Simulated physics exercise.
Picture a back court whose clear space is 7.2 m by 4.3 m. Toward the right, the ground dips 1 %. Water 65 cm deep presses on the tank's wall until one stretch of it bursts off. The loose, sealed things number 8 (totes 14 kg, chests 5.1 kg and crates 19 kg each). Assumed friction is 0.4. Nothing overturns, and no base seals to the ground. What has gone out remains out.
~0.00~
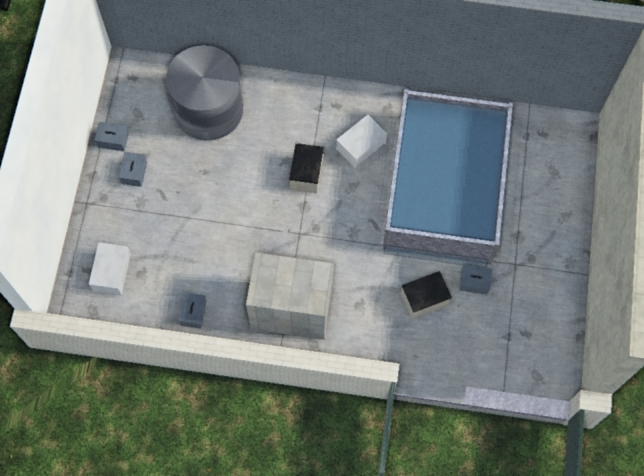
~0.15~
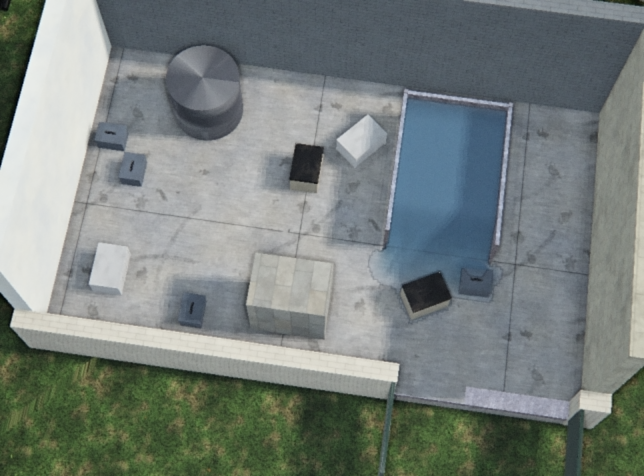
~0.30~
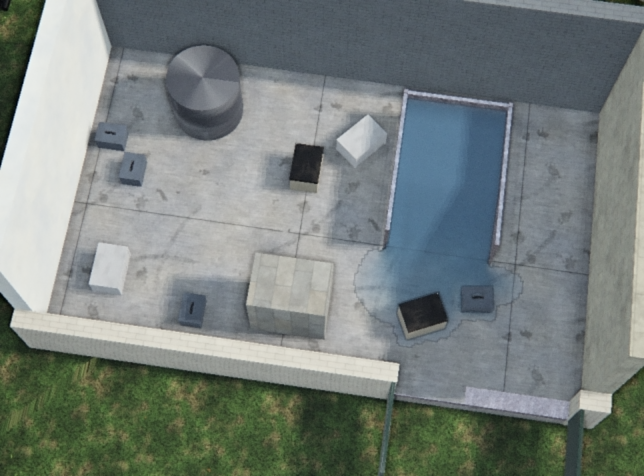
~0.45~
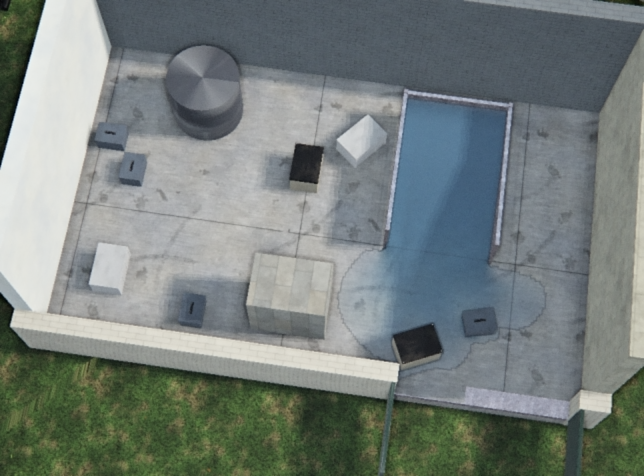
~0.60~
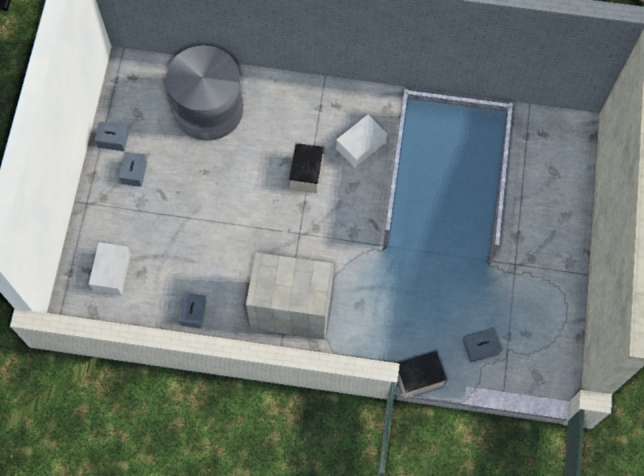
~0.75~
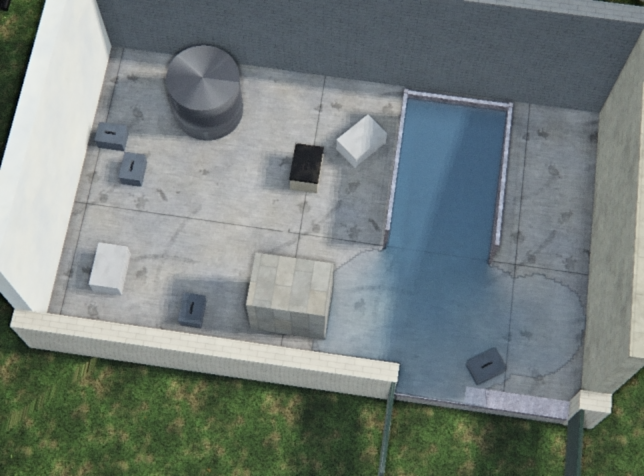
Water spreads from a blue pool across the courtyard floor, carrying two boxes toward the front.
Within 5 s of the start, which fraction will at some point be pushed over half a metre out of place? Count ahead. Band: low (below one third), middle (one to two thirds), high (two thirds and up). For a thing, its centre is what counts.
Middle.
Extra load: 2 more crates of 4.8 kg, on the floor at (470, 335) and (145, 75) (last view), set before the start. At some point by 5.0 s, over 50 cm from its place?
Above, below.
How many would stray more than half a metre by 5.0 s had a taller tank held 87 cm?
The answer would then be 5.
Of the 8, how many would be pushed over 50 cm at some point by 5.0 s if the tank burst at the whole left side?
6.
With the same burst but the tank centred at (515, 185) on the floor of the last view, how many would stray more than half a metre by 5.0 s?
In that case 2 of them.
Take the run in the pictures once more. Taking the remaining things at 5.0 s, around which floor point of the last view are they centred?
Centred roughly on (196, 192).
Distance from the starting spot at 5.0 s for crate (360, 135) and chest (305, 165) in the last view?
0 cm and 30 cm.
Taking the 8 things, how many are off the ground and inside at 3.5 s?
At that time the total is 0.
After 1.1 s 2 of 8 are over 50 cm from their spots; 0 afloat.
After 2.2 s 2 of 8 are over 50 cm from their spots; 0 afloat.
After 3.5 s 3 of 8 are over 50 cm from their spots; 0 afloat.
After 5.0 s 3 of 8 are over 50 cm from their spots, and 3 have been at some point; 0 afloat.
